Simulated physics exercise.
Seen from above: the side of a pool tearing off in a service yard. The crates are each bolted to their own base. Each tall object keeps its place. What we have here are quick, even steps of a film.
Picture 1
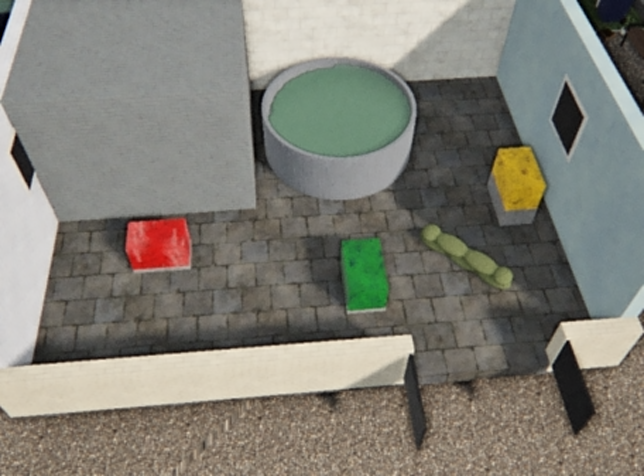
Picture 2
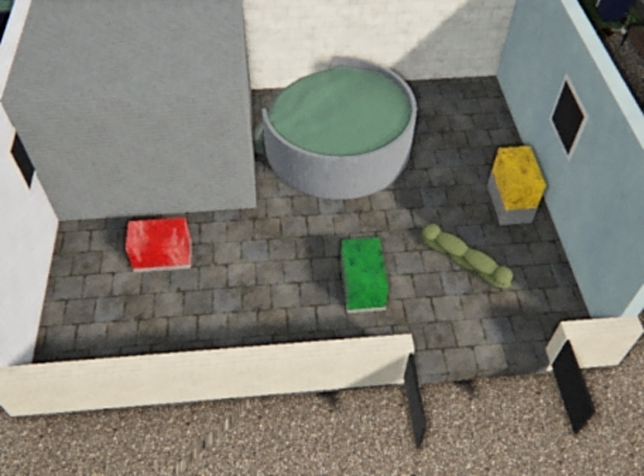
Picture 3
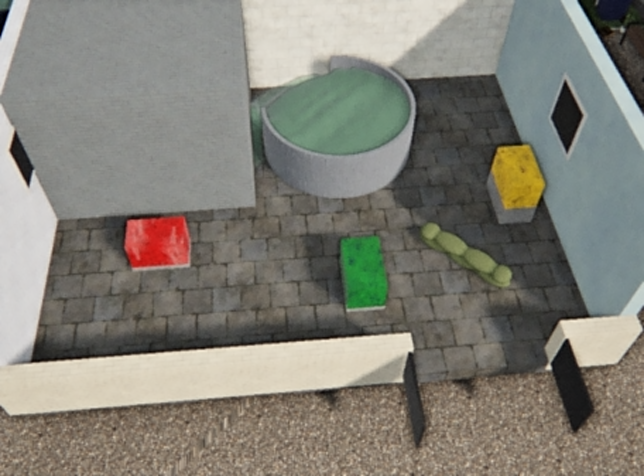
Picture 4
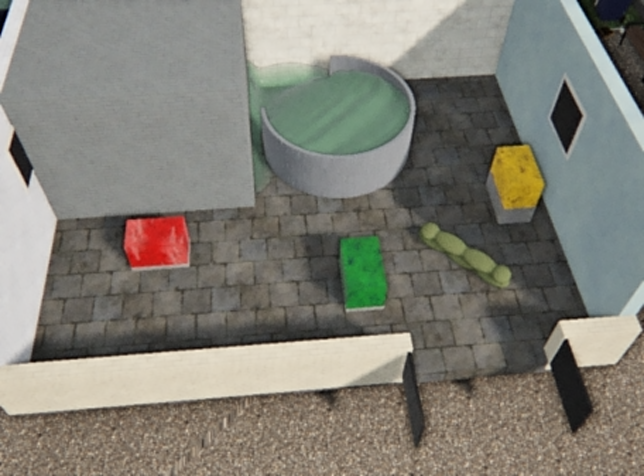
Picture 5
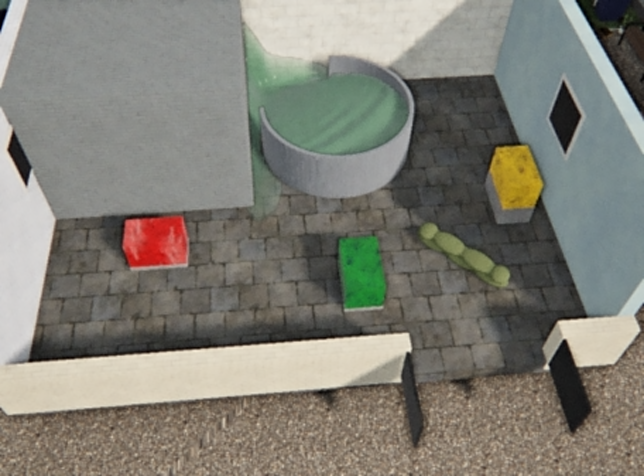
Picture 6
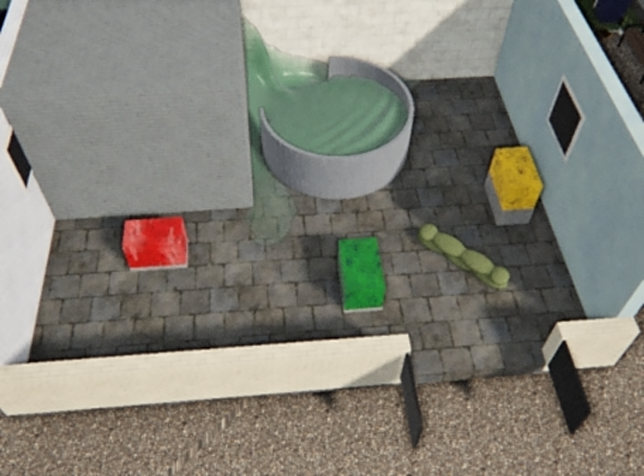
In a walled yard, a round grey tank of green water opened at its far left side, and the water poured out, splashed against the grey wall and spread forward across the paving.
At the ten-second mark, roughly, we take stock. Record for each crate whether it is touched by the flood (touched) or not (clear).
Record: Red crate clear, yellow crate clear, green crate touched.
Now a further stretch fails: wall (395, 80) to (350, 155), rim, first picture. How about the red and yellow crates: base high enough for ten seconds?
The red one is reached; the yellow one is reached.
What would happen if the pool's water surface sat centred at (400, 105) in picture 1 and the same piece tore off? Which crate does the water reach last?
One in red.
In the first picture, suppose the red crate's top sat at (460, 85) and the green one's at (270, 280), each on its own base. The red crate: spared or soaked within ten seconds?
The red crate simply gets reached.
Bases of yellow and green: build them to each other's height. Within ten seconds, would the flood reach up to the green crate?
As it turns out, the green crate stays unflooded.
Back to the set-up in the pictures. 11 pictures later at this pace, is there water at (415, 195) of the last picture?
Lab note: Spot reads unsubmerged.
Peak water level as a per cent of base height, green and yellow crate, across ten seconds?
About 220 % and 70 %.
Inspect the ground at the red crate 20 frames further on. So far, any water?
Short answer for red: Stays dry.
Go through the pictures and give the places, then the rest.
In the first picture, the round tank at (339, 108) is whole and still.
In the second picture, water pours out on the round tank's far side and has run to (259, 151).
In the third picture, water pours out on the round tank's far side and has run to (256, 164).
In the fourth picture, the front is at (256, 189), out from the gap on the round tank's far side.
In the fifth picture, water pours out on the round tank's far side and has run to (256, 213).
In the sixth picture, the front is at (271, 238), out from the gap on the round tank's far side.
A moment on, water covers 20 % of the floor; the red crate not reached, the yellow crate not reached, the green crate water round its plinth.
Next, water covers 35 % of the floor; the red crate not reached, the yellow crate not reached, the green crate water round its plinth.
Then, water covers 50 % of the floor; the red crate not reached, the yellow crate water round its plinth, the green crate water round its plinth.
Later, water covers 80 % of the floor; the red crate water round its plinth, the yellow crate water round its plinth, the green crate water round its plinth.
In the end, water covers 95 % of the floor; the red crate stayed above the water, the yellow crate stayed above the water, the green crate was topped.
